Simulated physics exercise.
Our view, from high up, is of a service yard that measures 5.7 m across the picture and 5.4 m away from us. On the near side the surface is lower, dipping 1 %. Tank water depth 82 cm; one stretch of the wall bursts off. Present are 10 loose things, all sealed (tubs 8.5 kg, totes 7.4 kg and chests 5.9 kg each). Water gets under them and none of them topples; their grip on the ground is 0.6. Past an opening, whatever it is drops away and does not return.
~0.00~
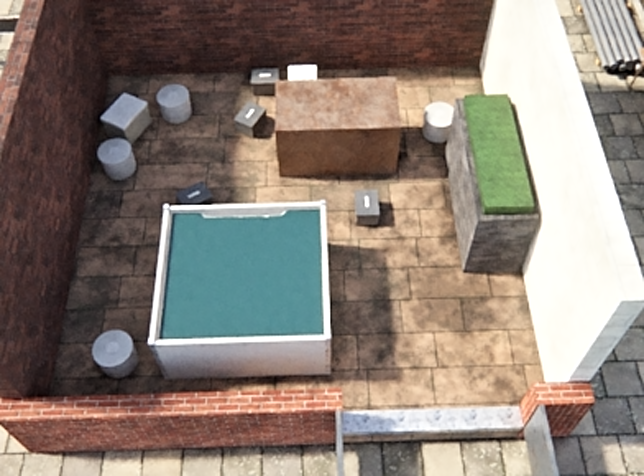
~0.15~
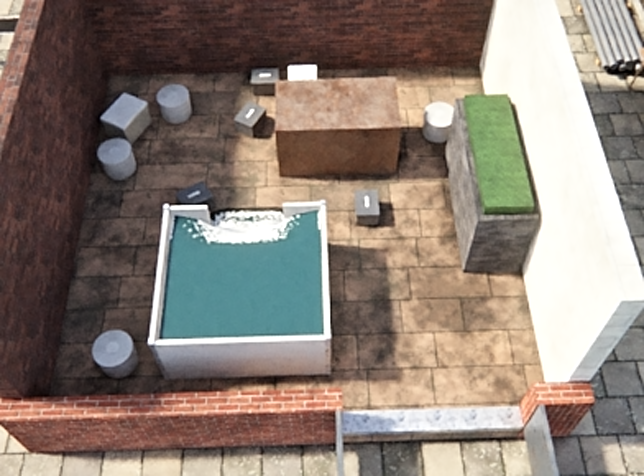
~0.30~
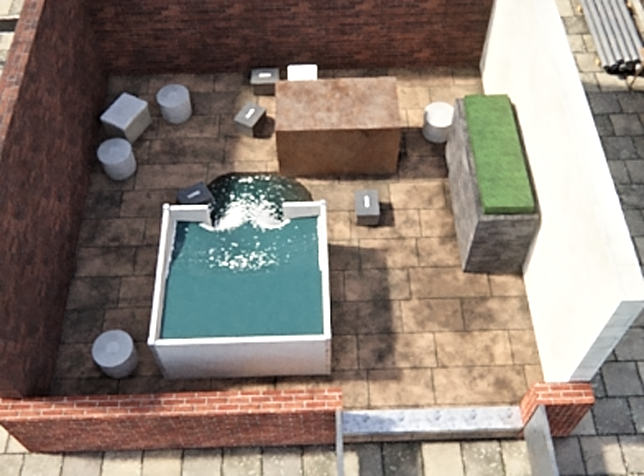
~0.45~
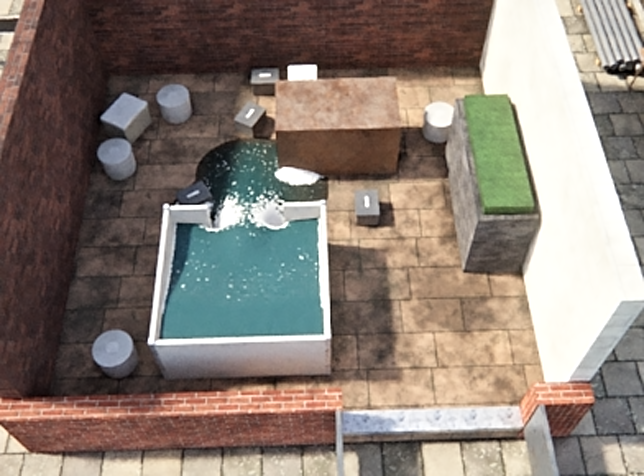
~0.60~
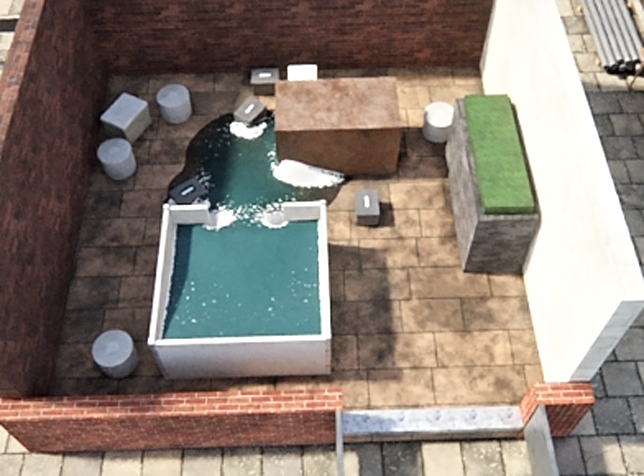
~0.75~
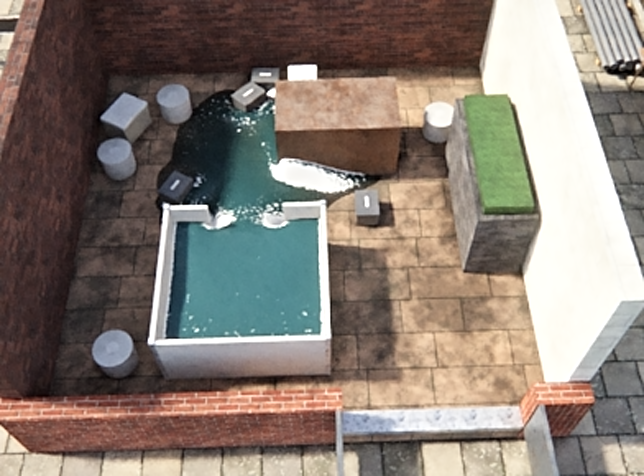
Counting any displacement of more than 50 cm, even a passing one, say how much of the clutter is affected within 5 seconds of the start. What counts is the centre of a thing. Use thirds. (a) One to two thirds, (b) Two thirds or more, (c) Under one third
Answer: B.
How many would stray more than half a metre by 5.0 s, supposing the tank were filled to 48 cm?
The count would be 7.
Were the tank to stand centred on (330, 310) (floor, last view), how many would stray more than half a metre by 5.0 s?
So the tally would be 9.
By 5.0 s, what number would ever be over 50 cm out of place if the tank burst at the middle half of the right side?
Count: 2.
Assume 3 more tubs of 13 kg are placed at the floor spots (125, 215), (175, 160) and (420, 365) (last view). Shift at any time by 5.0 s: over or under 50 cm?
Order as given: Goes farther, goes farther, stays inside it.
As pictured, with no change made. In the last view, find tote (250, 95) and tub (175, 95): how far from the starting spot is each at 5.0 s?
Respectively, 40 centimetres and 400 centimetres.
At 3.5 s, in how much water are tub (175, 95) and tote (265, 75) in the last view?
I'd put it at 15 cm and 14 cm respectively.
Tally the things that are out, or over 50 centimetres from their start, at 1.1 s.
The number by then is 2.
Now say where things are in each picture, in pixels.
A tote at (250, 114), on the bottom; a tote at (194, 195) rests on the ground; 3.1 m2 under water; 0 of 10 have shifted, in the first frame.
A tote at (250, 114), on the bottom; a tote at (194, 195), on the bottom; water covers 3.7 m2; 0 of 10 have shifted, in the second frame.
A tote at (250, 114) rests on the ground; a tote at (194, 195) rests on the ground; 4.6 m2 under water; 0 of 10 have shifted, in the third frame.
A tote at (250, 114), on the bottom; a tote at (193, 194), on the bottom; 5.5 m2 under water; 0 of 10 have shifted, in the fourth frame.
A tote at (250, 109), on the bottom, 9 cm from its start; a tote at (188, 191), on the bottom, 10 cm from its start; water covers 6.4 m2; 2 of 10 have shifted, in the fifth frame.
A tote at (249, 93), on the bottom, 39 cm from its start; a tote at (175, 185), on the bottom, 31 cm from its start; 7.5 m2 under water; 2 of 10 have shifted, in the sixth frame.
After 1.1 s 2 of 10 are over 50 cm from their spots; 2 afloat.
After 2.2 s 5 of 10 are over 50 cm from their spots; 4 afloat.
After 3.5 s 8 of 10 are over 50 cm from their spots; 7 afloat.
After 5.0 s 6 of 10 are over 50 cm from their spots, and 8 have been at some point; 9 afloat.
